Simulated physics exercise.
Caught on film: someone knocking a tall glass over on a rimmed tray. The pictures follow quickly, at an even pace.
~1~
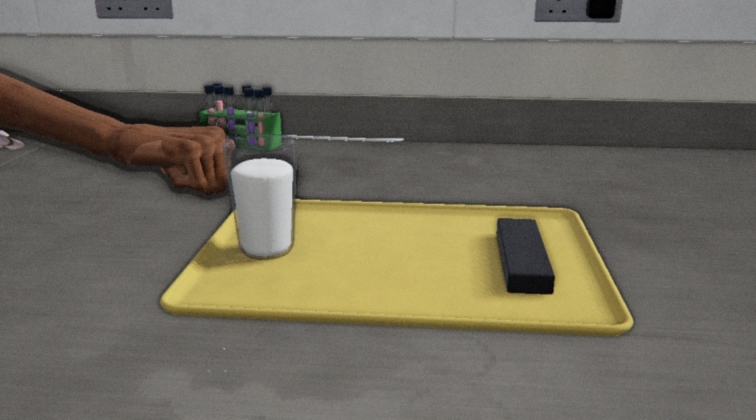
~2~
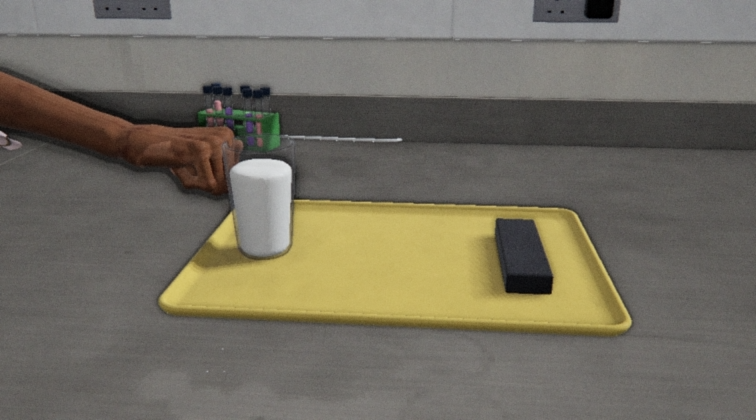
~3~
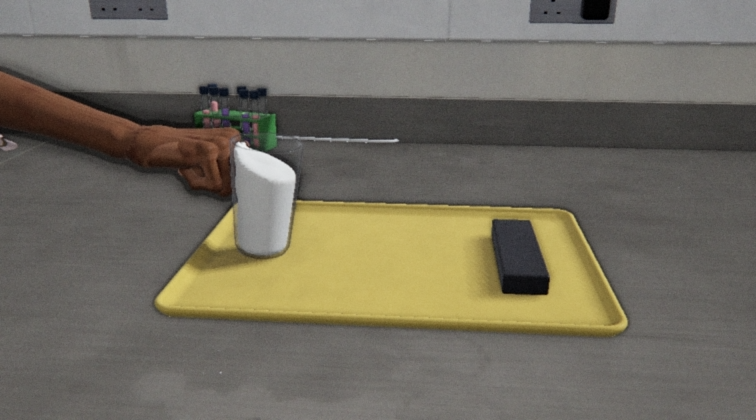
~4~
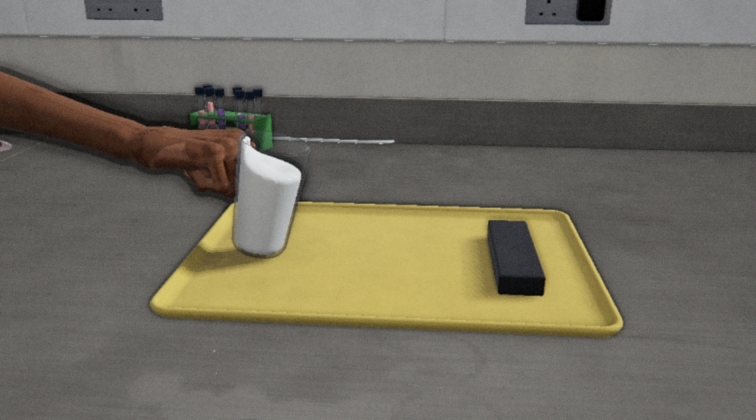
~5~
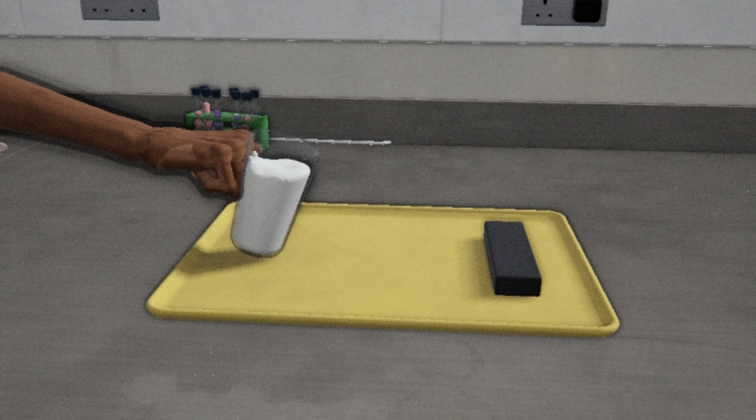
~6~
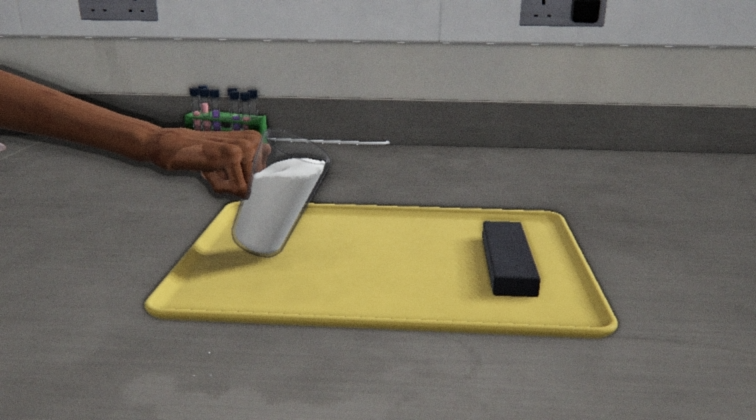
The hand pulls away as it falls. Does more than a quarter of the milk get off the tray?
In the end less than a quarter leaves the tray.
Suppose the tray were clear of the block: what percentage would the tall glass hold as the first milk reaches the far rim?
About 60 per cent.
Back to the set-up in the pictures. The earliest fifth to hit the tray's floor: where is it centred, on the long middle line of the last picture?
Near (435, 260).
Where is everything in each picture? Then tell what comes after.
In the first frame, it leans 0°; its right rim is at (294, 145); the milk meets the walls at (234, 166) and (293, 167); the tray's far rim is at (598, 259); a block is fixed to the tray further along.
In the second frame, it leans 0°; its right rim is at (293, 146); the milk meets the walls at (233, 166) and (291, 168).
In the third frame, it leans 6°; its right rim is at (301, 148); the milk meets the walls at (236, 144) and (294, 174).
In the fourth frame, it leans 12°; its right rim is at (309, 152); the milk meets the walls at (244, 139) and (300, 172).
In the fifth frame, it leans 18°; its right rim is at (318, 157); the milk meets the walls at (250, 163) and (310, 168).
In the sixth frame, it leans 25°; its right rim is at (329, 163); the milk meets the walls at (253, 173) and (324, 164).
A moment on, the tall glass lies on its side and 100 per cent is in the glass, 0 on the tray and 0 above or beyond its rim.
Next, the tall glass lies on its side and 65 per cent is in the glass, 24 on the tray and 11 above or beyond its rim.
Then the tall glass lies on its side and 38 per cent is in the glass, 31 on the tray and 31 above or beyond its rim.
Later the tall glass lies on its side and 21 per cent is in the glass, 63 on the tray and 16 above or beyond its rim.
In the end 87 per cent is held by tray and glass, 13 is off the tray.
